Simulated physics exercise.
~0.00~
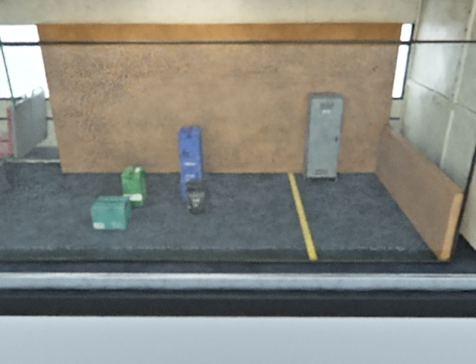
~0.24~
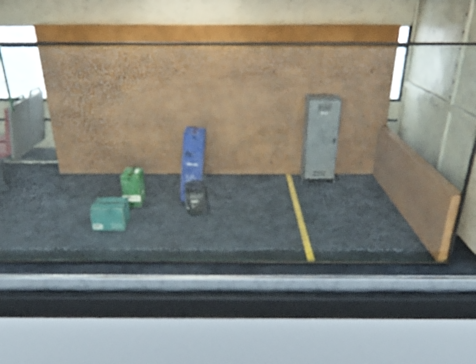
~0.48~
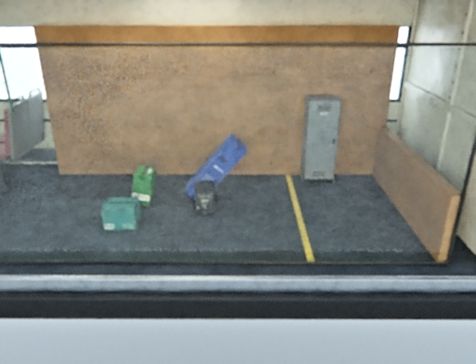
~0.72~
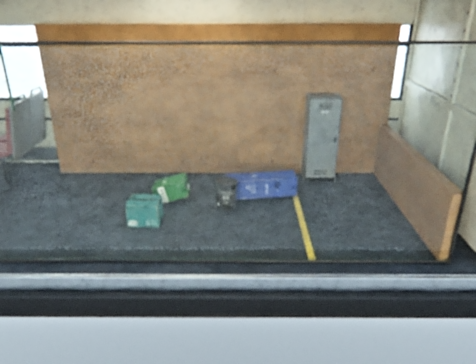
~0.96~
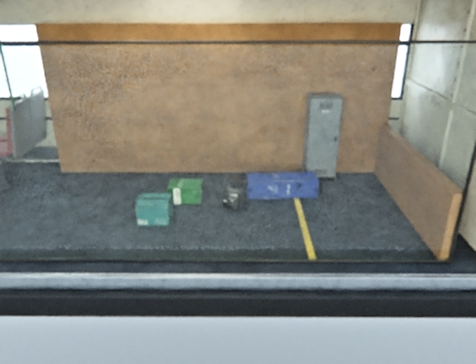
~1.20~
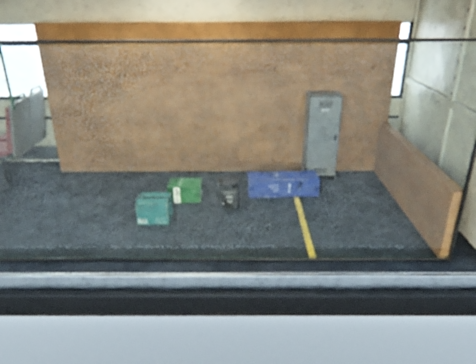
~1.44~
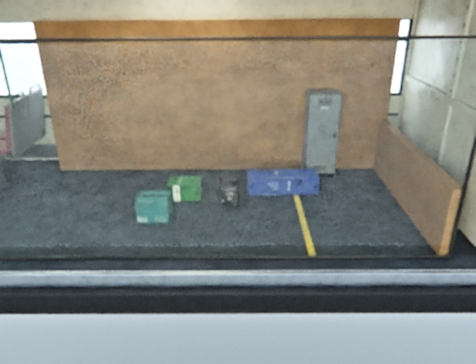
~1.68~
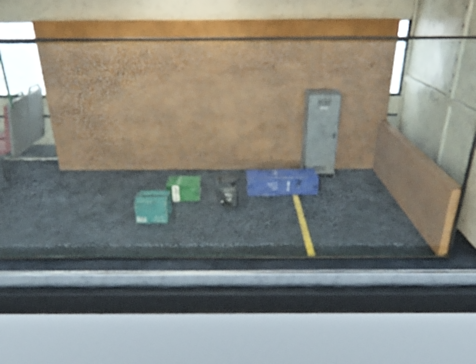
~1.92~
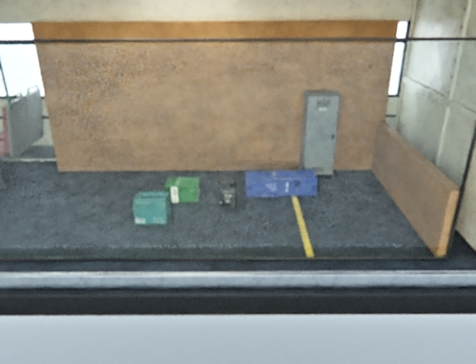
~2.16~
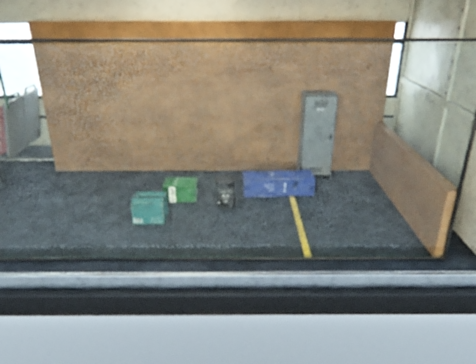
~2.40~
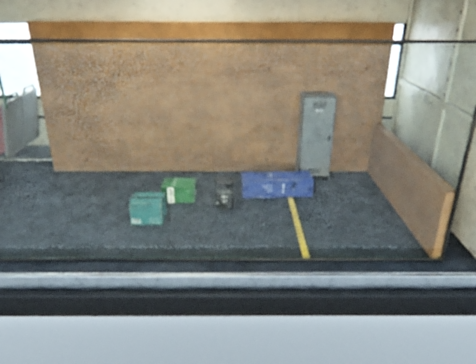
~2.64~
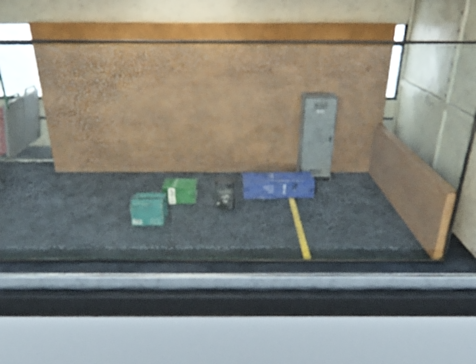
Blue tall box toppling rightward and green pack tipping over as teal carton and black bucket slide, all stopping short of yellow line.
